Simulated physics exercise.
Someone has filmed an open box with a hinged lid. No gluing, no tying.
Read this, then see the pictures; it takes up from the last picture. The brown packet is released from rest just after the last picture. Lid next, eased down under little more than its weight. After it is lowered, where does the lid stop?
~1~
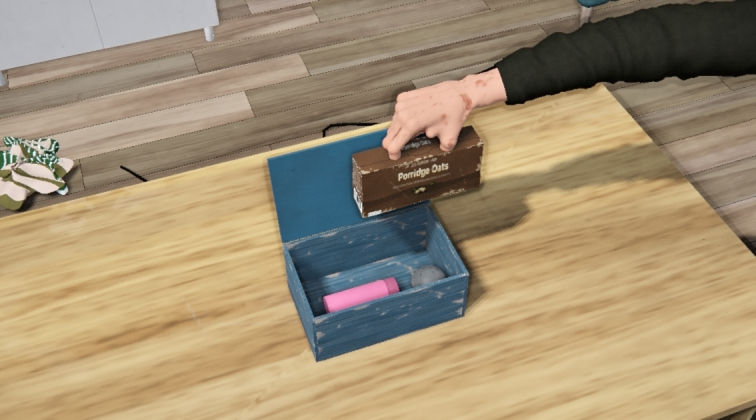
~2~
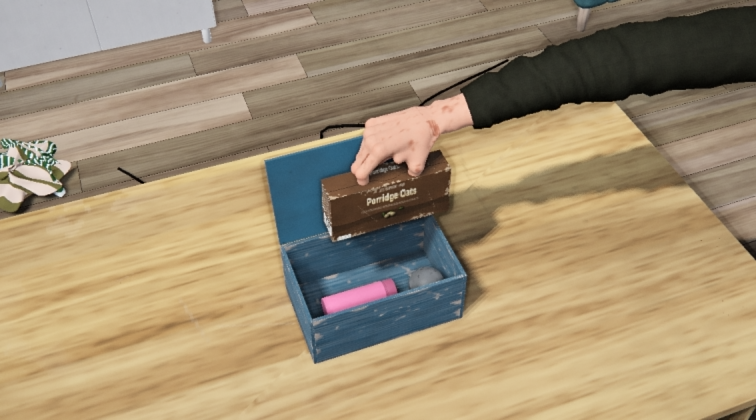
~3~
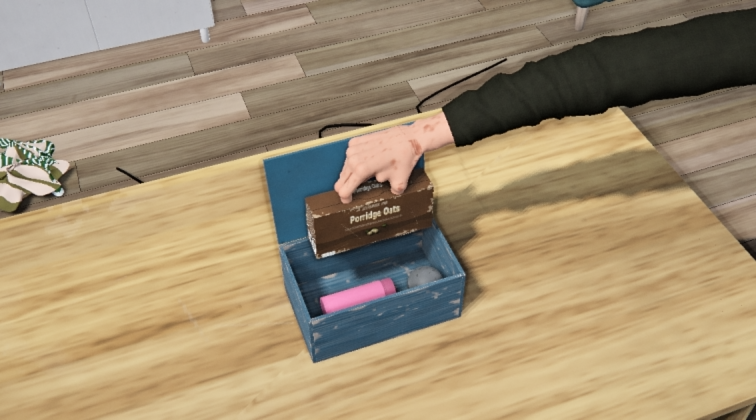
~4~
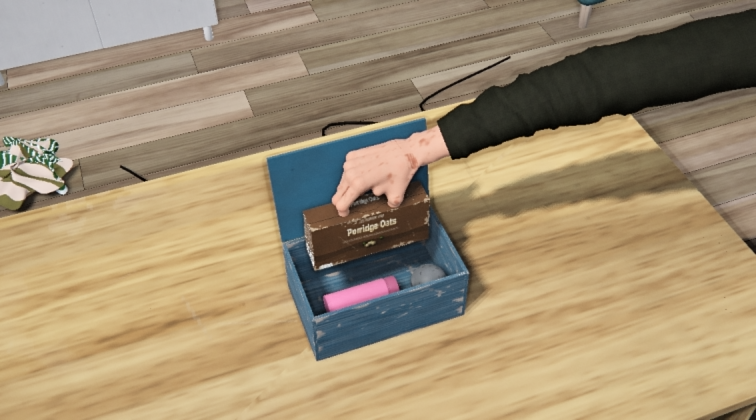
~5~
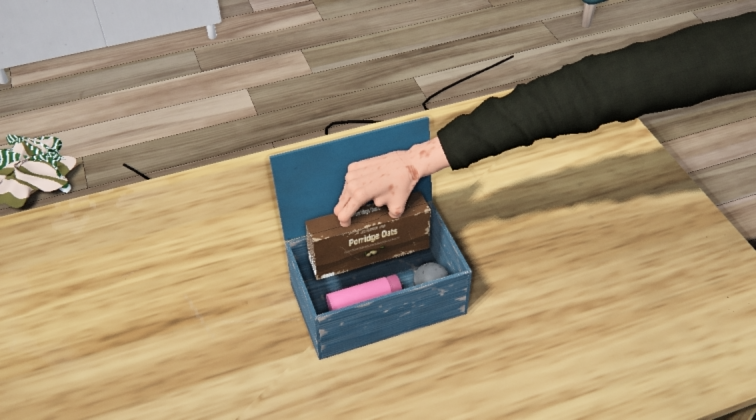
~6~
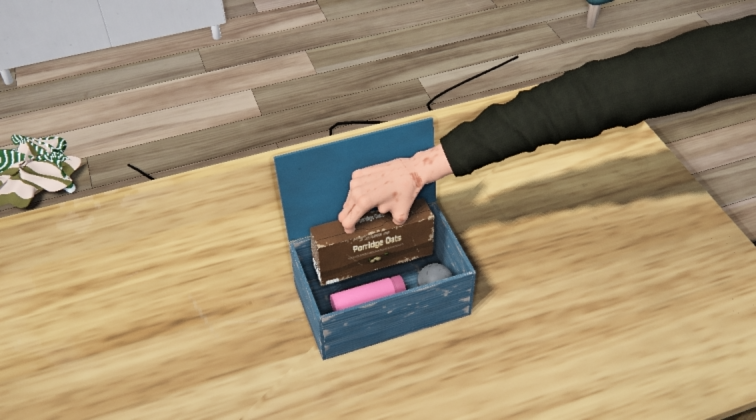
It stops flat on the box.
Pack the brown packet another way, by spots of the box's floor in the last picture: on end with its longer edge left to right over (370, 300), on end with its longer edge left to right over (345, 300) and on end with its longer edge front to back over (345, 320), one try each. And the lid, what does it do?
In the first case it stays open; in the second case it stays open; in the third case it stays open.
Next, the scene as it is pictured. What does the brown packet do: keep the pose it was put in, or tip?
By the end it has kept its angle.
Then, 0.50 s later than the last frame, brown packet moved a little near (370, 259); pink shaker moved about its own width.
Then, 1.60 s later than the last frame, lid 59° above the rim; brown packet moved a little near (370, 259); pink shaker moved about its own width.
Then, 2.10 s later than the last frame, lid 21° above the rim; brown packet moved a little near (370, 259); pink shaker moved about its own width.
When it is over, lid shut; moved from the start, brown packet and pink shaker; grey ball as before. End places, in pixels of the last picture, brown packet near (370, 259).
